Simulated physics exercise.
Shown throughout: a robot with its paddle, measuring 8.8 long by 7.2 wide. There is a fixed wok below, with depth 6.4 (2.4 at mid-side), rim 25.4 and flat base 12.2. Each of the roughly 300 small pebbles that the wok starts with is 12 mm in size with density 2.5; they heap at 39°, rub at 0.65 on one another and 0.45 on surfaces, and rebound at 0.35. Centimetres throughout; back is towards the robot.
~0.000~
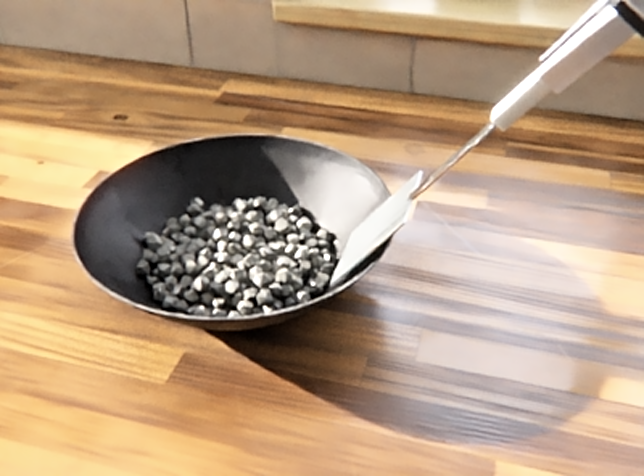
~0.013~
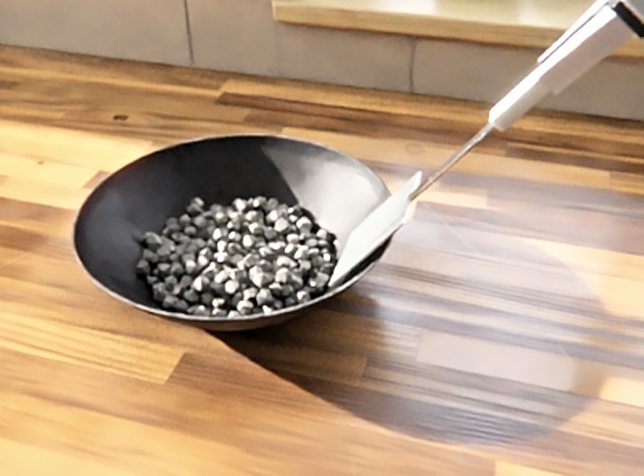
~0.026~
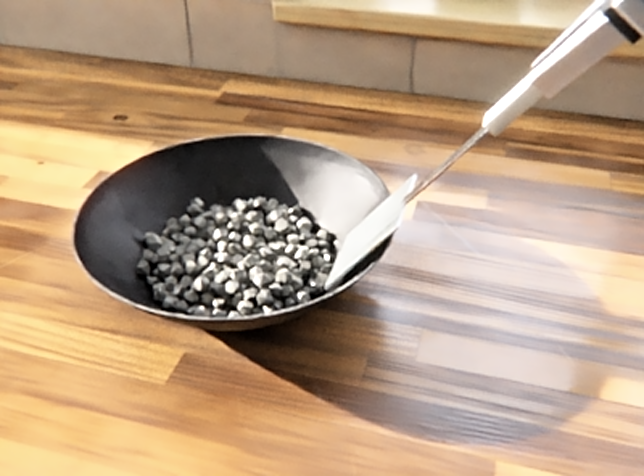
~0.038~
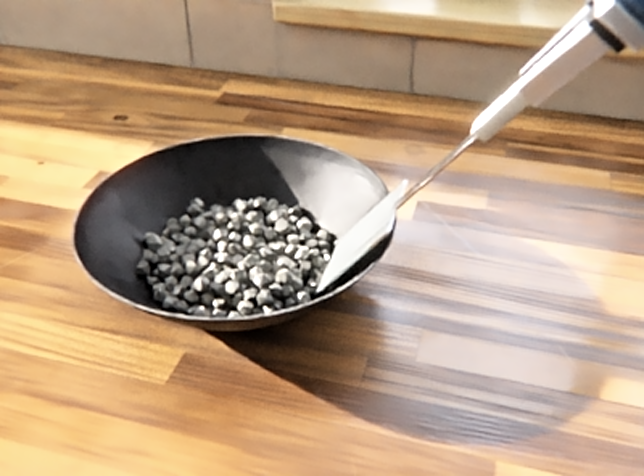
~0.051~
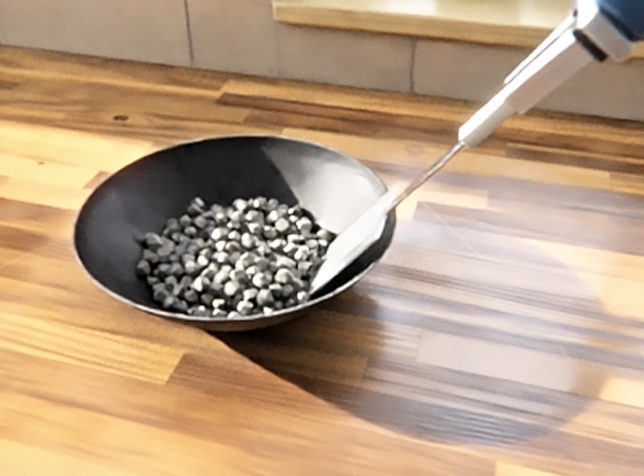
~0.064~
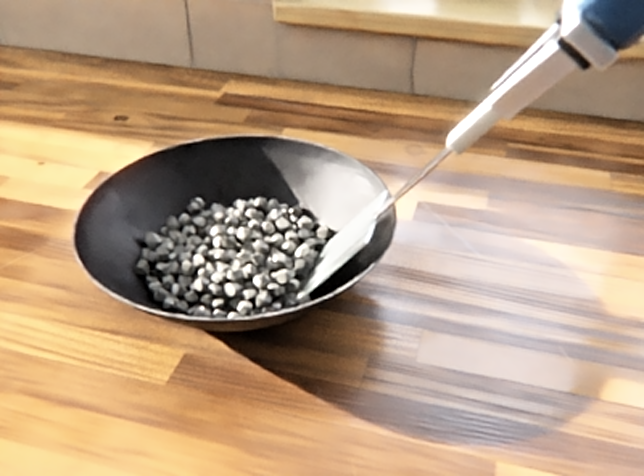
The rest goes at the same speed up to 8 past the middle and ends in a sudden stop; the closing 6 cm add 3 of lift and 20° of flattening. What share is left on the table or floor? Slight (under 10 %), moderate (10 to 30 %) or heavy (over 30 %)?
Moderate.
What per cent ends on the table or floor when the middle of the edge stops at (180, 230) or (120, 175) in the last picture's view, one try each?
Close to 0 and close to 35 per cent, respectively.
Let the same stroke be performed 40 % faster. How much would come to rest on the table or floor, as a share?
30 per cent, about.
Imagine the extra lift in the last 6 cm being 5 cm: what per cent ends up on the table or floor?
You'd expect near 15 percent of it there.
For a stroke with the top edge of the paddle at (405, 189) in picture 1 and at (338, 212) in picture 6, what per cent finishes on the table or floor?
45 %.
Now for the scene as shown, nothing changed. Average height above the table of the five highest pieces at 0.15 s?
Estimated height above table: Approx. 6 cm.
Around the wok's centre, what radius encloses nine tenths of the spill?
About 25 cm.
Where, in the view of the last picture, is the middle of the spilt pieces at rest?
Near pixel (50, 239).
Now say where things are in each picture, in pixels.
In the first frame, paddle top edge at (414, 196), sloping 53°; upper third of the load around (232, 252), from x 145 to 330, top at y 205; 300 in the wok.
In the second frame, paddle top edge at (413, 196), sloping 53°; upper third of the load around (232, 252), from x 145 to 330, top at y 205.
In the third frame, paddle top edge at (407, 199), sloping 53°; upper third of the load around (232, 252), from x 145 to 330, top at y 205.
In the fourth frame, paddle top edge at (398, 205), sloping 53°; upper third of the load around (232, 252), from x 145 to 330, top at y 205.
In the fifth frame, paddle top edge at (387, 210), sloping 53°; upper third of the load around (233, 254), from x 145 to 325, top at y 205.
In the sixth frame, paddle top edge at (377, 215), sloping 53°; upper third of the load around (232, 249), from x 145 to 325, top at y 205; 300 in the wok.
By 0.15 s, sloping 53°, highest piece 7 above the table; 300 in the wok.
By 0.23 s, sloping 46°, highest piece 7 above the table; 300 in the wok.
By 0.48 s, sloping 33°, highest piece 8 above the table; 253 in the wok, 34 on the table or floor, 13 on the blade or in flight.
By 1.53 s, sloping 33°, highest piece 6 above the table; 252 in the wok, 48 on the table or floor.
Final count, 252 in the wok, 48 on the table or floor. That is 16 % on the table or floor.
